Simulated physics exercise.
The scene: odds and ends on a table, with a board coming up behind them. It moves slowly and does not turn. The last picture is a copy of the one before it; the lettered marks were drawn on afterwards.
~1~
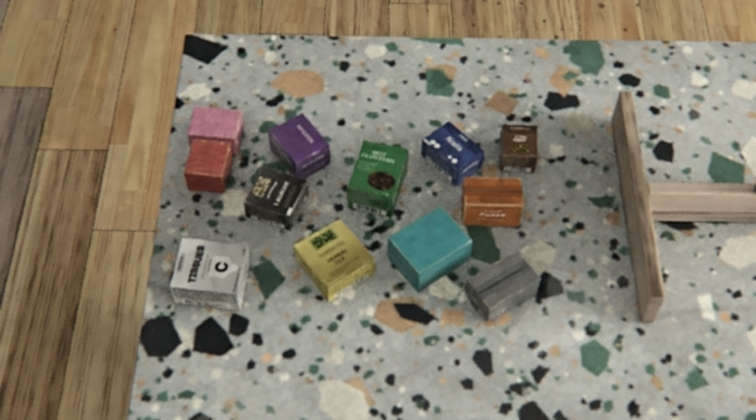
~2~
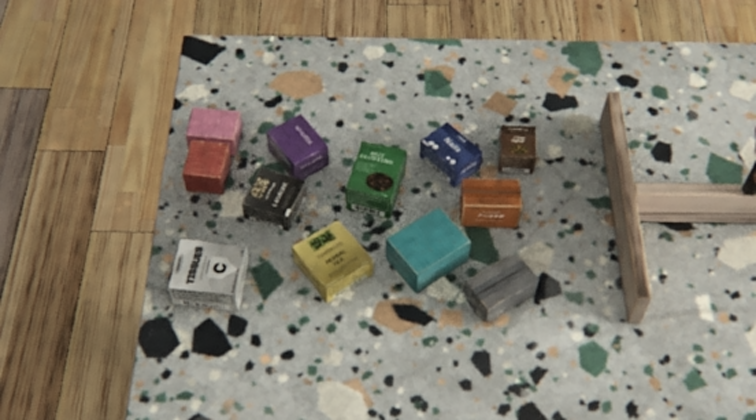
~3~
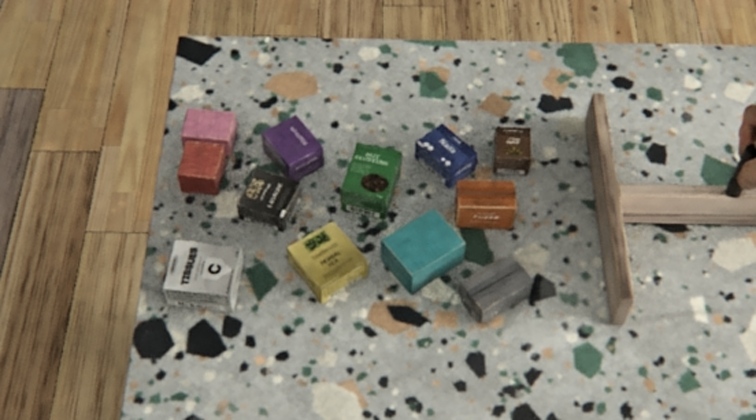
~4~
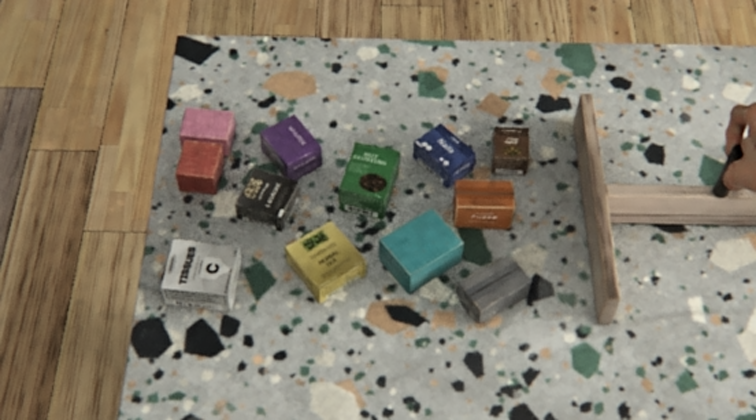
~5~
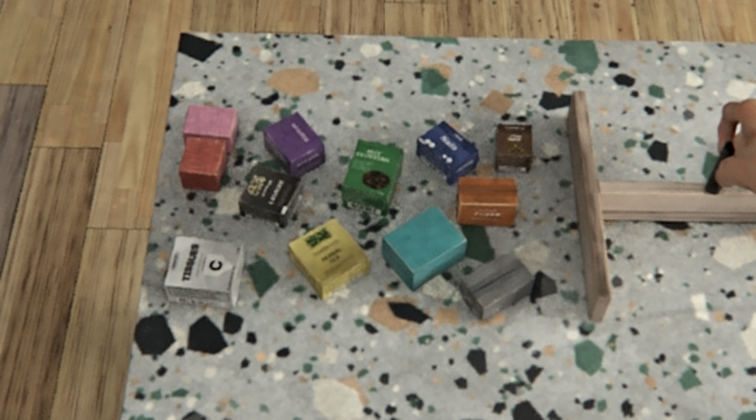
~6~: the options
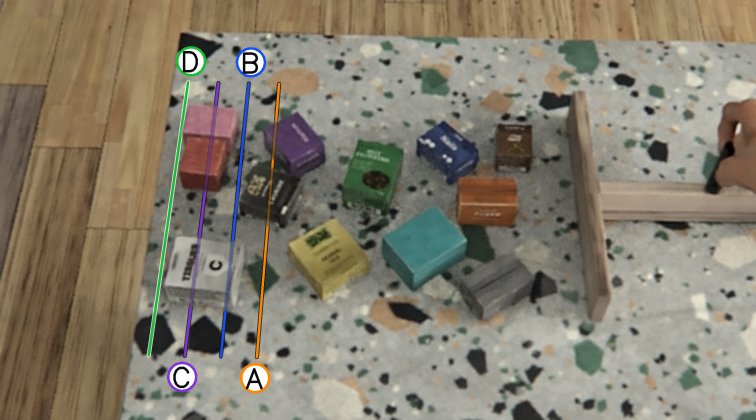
A hand at the right edge slowly slid a wooden board on a long handle a short way left across a speckled table, while the small colourful boxes and blocks stayed where they were.
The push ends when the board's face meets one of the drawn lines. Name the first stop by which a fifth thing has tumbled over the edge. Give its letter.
B.
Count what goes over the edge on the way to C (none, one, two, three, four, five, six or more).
In all, six or more.
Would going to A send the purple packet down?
No.
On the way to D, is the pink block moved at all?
Yes.
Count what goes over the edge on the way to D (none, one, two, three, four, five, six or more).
By then, six or more.
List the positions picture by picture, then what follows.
In the first frame, blue box (453, 153); pink block (216, 131); grey box (502, 287).
In the second frame, board (629, 188); white box (209, 275).
In the third frame, board (613, 190); purple packet (293, 149).
In the fourth frame, board (599, 190); brown packet (511, 151).
In the fifth frame, board (592, 187); turquoise block (424, 248); green packet (373, 177); yellow packet (329, 259).
On the marked copy, A at (269, 209); B at (236, 208); C at (203, 208); D at (170, 207).
With B. Early on, board (465, 184); grey box (424, 299); brown packet (435, 146).
Further on, board (336, 182); white box (166, 278); pink block (192, 129).
At the end, board (238, 180); white box over the edge; red block over the edge; five fallen.
As for the rest, A drops only four; C drops eight, but is farther than needed; D drops twelve, but is farther than needed.
